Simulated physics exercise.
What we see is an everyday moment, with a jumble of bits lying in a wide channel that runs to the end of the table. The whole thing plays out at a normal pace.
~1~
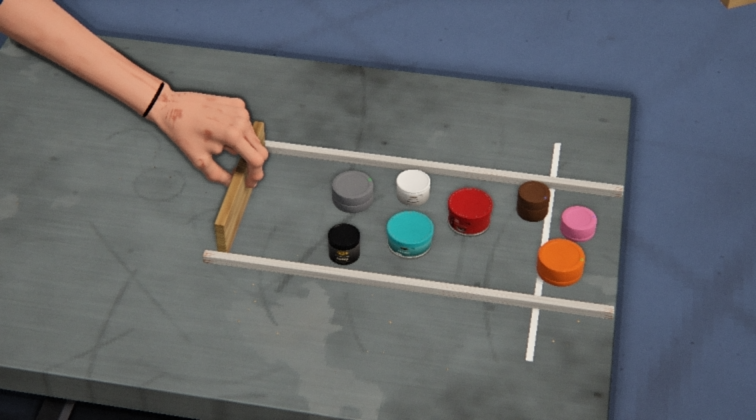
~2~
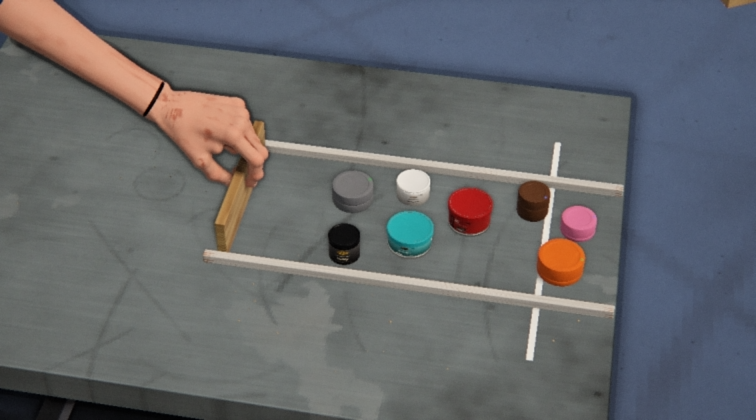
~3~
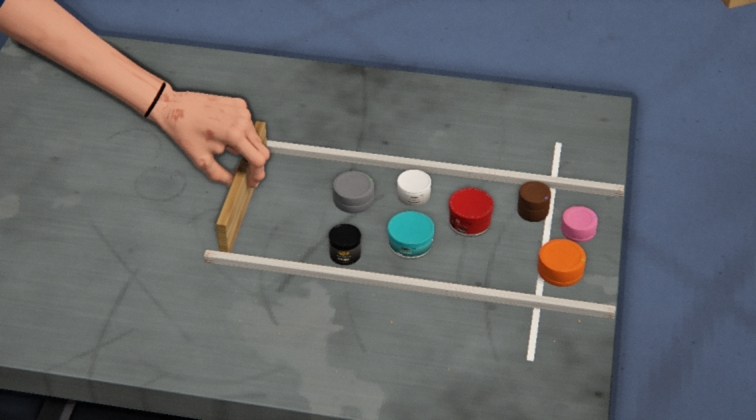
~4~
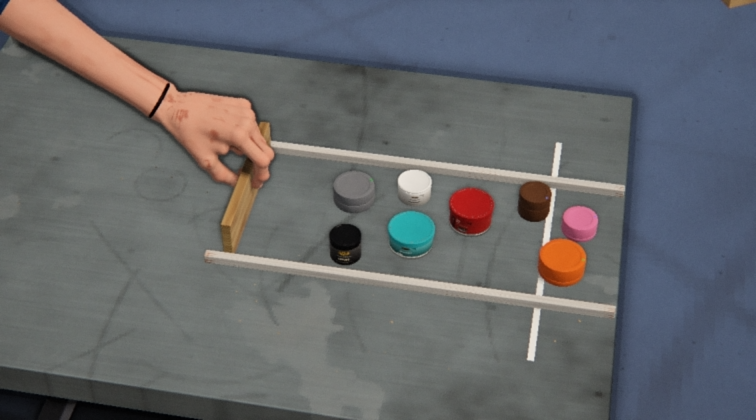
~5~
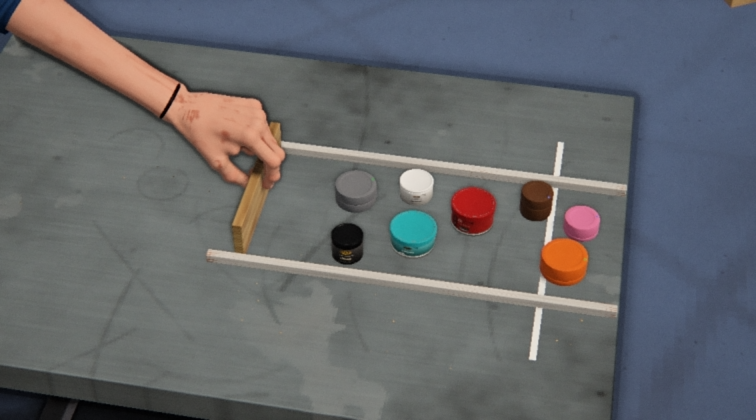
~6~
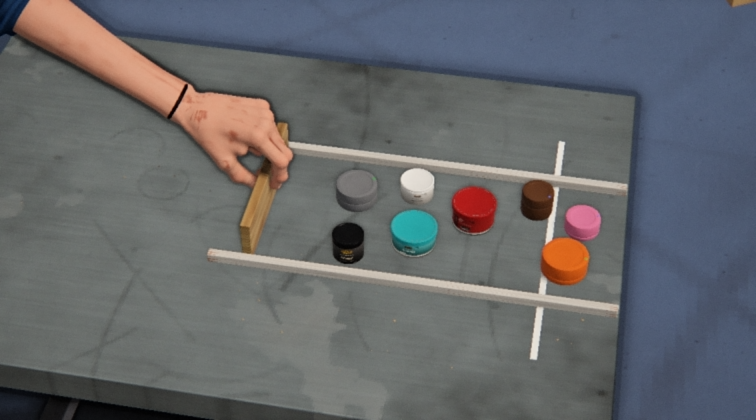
On a grey table, a hand slides a wooden board slightly right toward colourful lids and tubs.
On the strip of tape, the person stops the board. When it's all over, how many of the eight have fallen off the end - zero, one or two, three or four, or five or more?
The push drops only one or a pair off the table.
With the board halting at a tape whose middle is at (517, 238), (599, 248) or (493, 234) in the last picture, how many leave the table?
0, 4, 0.
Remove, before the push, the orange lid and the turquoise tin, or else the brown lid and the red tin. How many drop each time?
0 in the first case and 0 in the second.
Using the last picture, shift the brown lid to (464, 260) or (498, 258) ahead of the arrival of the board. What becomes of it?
Place by place, it stays put; stays put.
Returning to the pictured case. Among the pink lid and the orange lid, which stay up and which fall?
Taking them one at a time, the pink lid ends up down; as for the orange lid, it remains in place.
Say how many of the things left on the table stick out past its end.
Overhanging ones - 2.
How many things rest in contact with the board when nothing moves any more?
Tally at the end: 4.
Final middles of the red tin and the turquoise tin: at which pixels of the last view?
You'll find the red tin at roughly (610, 237) and the turquoise tin at roughly (570, 252).
Soon after, none off yet; pink lid at rest near (582, 223); orange lid at rest near (565, 261); brown lid at rest near (537, 200).
In the end, the number that fall off is one or two; gone, pink lid.
